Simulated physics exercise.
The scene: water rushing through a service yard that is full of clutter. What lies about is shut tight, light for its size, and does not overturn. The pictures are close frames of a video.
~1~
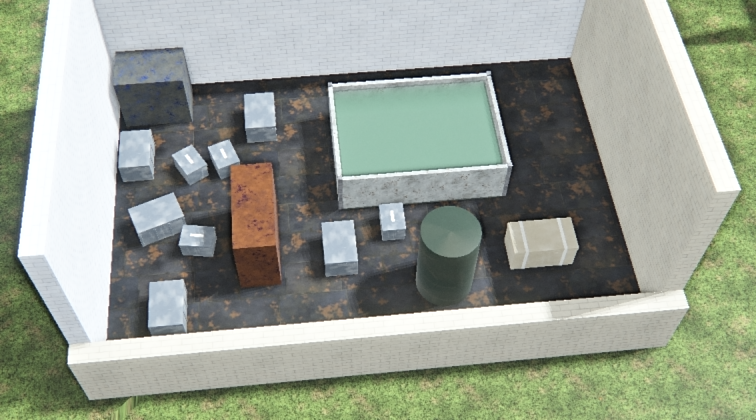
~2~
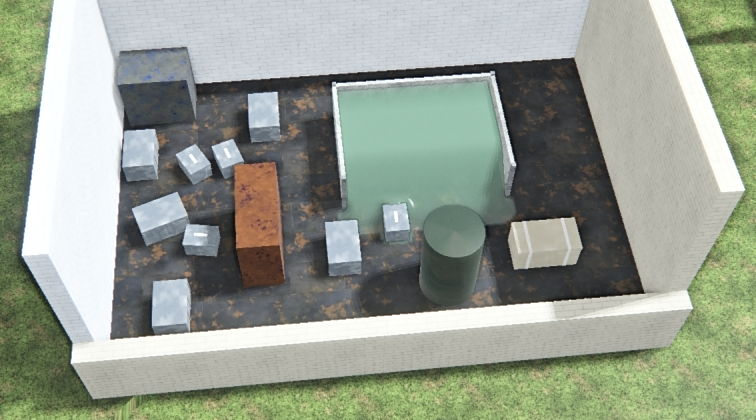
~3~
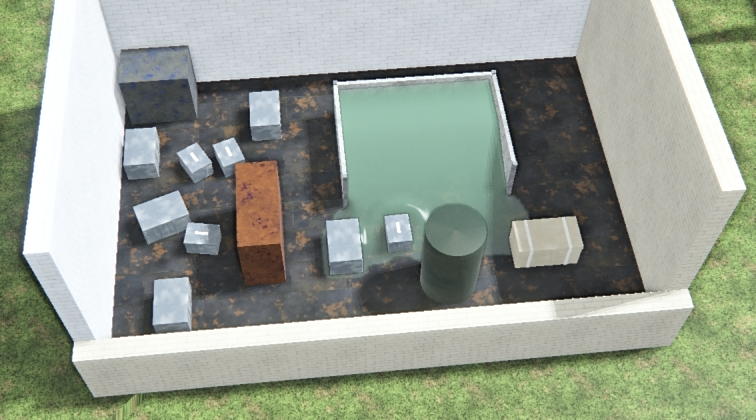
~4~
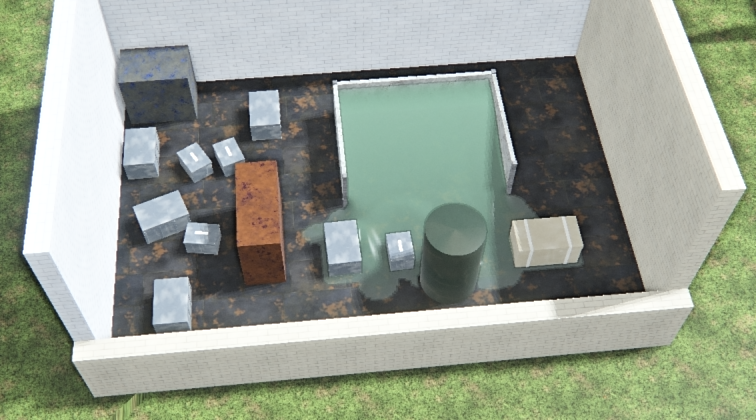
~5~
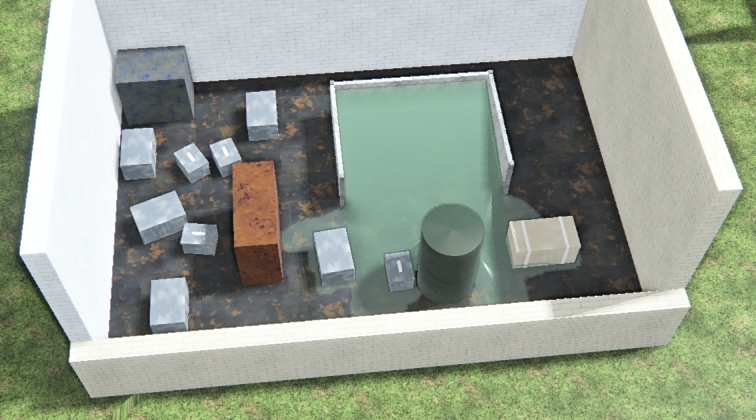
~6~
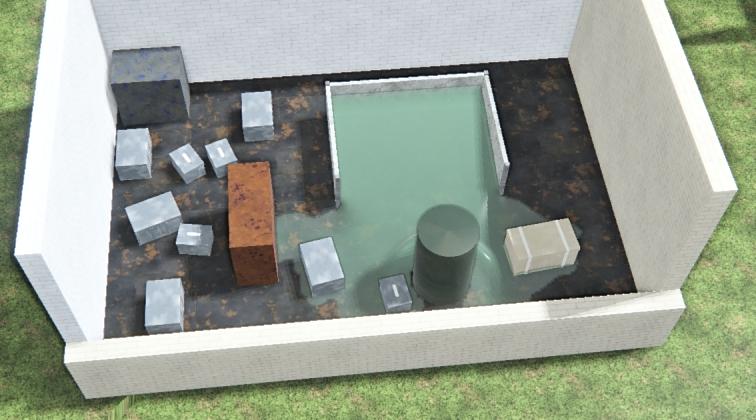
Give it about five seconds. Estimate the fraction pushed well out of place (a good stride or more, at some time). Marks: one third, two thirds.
It is one to two thirds.
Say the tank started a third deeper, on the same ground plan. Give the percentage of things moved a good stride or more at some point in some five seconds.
Roughly 70 per cent.
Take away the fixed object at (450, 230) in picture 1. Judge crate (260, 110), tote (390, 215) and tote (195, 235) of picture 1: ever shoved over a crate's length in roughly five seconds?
In that order: Never so far, swept aside, short of that.
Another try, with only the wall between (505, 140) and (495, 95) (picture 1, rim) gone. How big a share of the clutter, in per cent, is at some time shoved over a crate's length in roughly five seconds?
I make it 10 per cent.
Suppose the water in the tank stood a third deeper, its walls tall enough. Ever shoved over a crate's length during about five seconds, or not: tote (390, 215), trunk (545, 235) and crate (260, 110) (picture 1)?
One after the other: Yes, pushed that far, no.
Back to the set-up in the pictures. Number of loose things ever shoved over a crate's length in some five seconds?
That makes 6.
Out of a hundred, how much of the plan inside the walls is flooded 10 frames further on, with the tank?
Close to 50 %.
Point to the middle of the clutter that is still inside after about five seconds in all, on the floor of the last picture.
Near (241, 177).
A moment on, 2 of 10 are well off their spots; 1 afloat.
Next, 3 of 10 are well off their spots; 3 afloat.
Later, 4 of 10 are well off their spots; 4 afloat.
In the end, 6 of 10 are well off their spots, and 6 have been at some point; 3 afloat.
